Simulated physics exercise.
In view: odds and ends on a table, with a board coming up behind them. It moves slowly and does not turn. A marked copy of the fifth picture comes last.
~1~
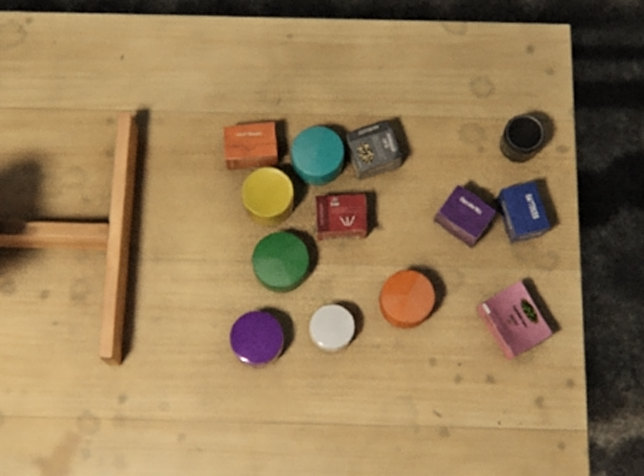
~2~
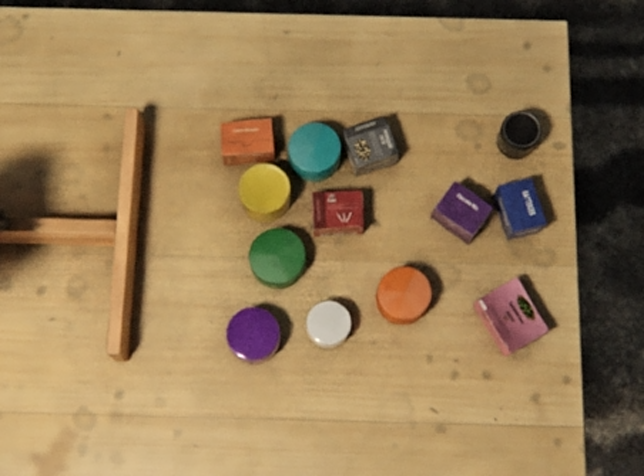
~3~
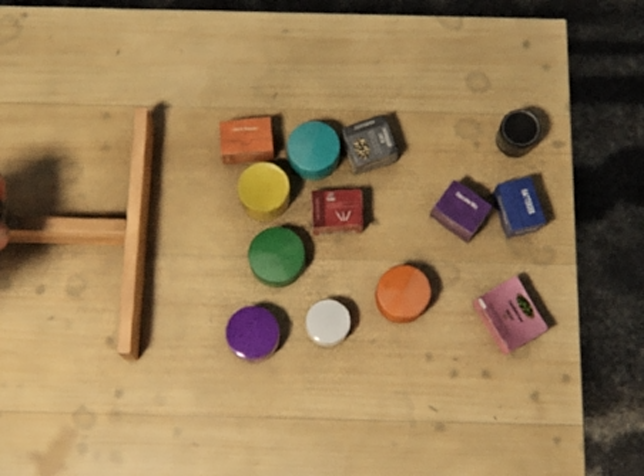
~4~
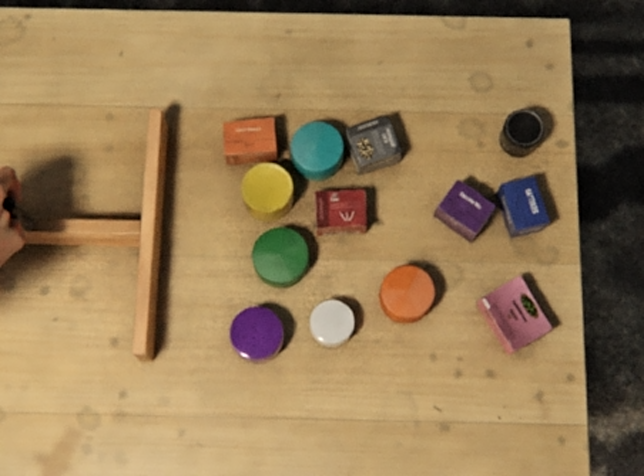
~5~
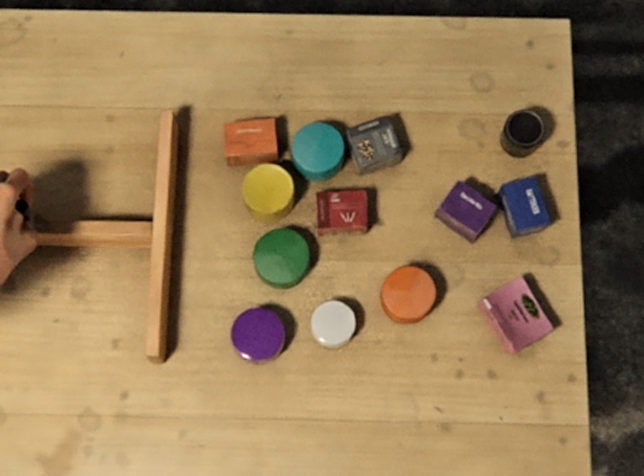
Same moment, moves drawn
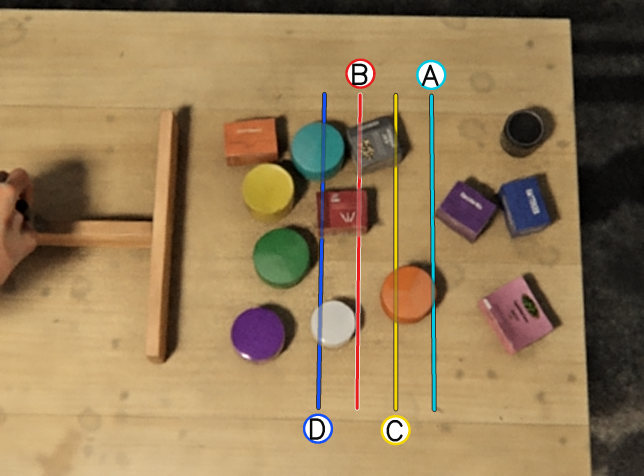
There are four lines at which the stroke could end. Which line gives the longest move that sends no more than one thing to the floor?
The farthest such stop is A.
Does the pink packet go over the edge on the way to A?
No.
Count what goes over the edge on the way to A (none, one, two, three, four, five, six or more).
One.
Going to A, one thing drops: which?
The black jar goes over.
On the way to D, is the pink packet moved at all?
No.
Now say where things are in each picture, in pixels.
In the first frame, yellow tub (268, 197); orange tin (406, 300); green tin (281, 263).
In the second frame, board (122, 227); white pot (329, 326).
In the third frame, board (132, 226); purple packet (461, 211).
In the fourth frame, board (148, 227); grey packet (373, 145).
In the fifth frame, board (159, 229); pink packet (515, 316); blue box (523, 208); purple pot (258, 336).
On the marked copy, A at (433, 247); B at (359, 245); C at (396, 246); D at (322, 244).
With A. Early on, board (258, 230); purple pot (289, 337); grey packet (398, 146).
Further on, board (357, 232); black jar (531, 133); grey packet (489, 140).
At the end, board (431, 234); black jar over the edge; grey packet (559, 137); one fallen.
As for the rest, B is within the limit but short; C is within the limit but short; D is within the limit but short.
